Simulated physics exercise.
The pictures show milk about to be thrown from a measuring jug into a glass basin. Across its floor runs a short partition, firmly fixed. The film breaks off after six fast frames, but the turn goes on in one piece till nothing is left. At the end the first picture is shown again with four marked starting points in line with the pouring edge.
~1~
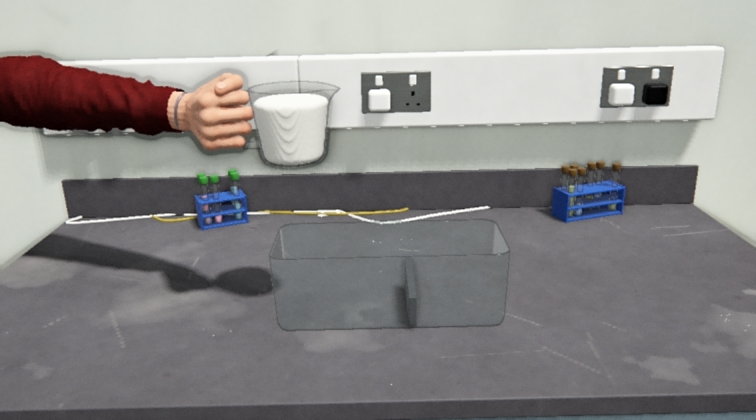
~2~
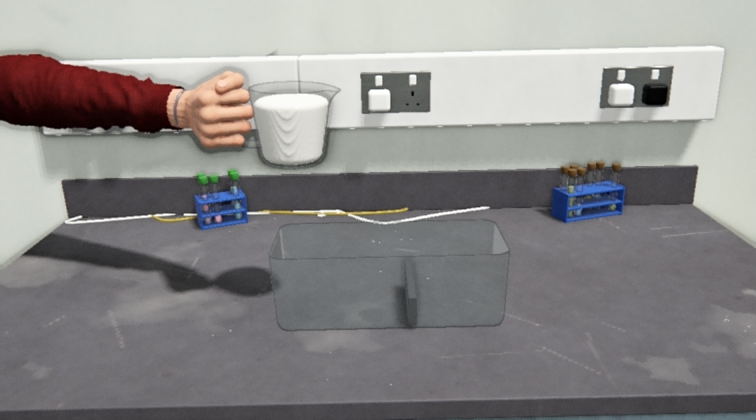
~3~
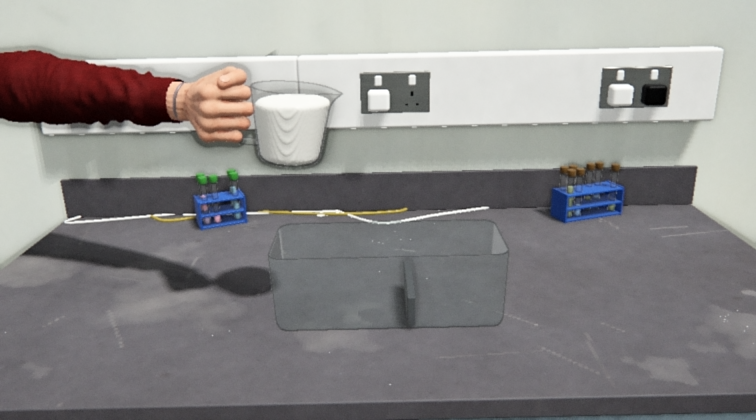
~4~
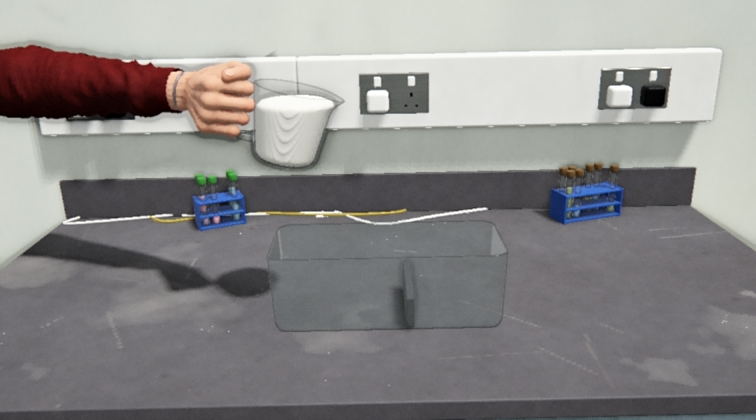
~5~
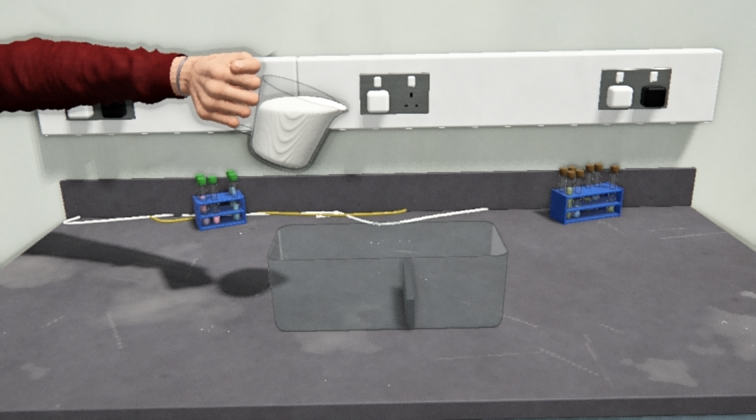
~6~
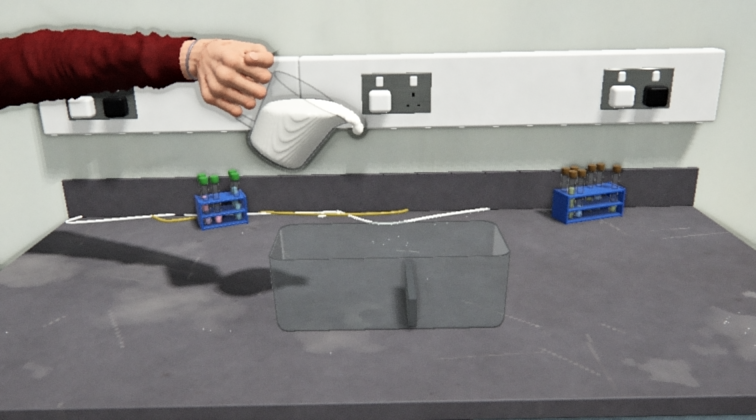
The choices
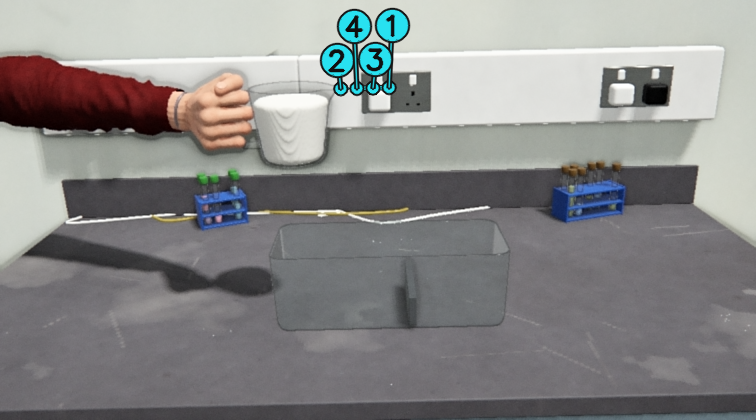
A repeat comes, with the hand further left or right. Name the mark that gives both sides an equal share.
Spot 4 does it best.
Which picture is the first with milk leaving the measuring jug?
Picture 6.
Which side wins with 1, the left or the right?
The right one.
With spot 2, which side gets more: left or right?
The left one.
In cyan, 1 at (389, 87); 2 at (340, 88); 3 at (373, 88); 4 at (356, 88).
With 1, about 11 % ends left of the wall and 87 % right of it.
With 2, about 80 % ends left of the wall and 16 % right of it; 3 % is lost outside.
With 3, about 21 % ends left of the wall and 78 % right of it.
With 4, about 47 % ends left of the wall and 52 % right of it.
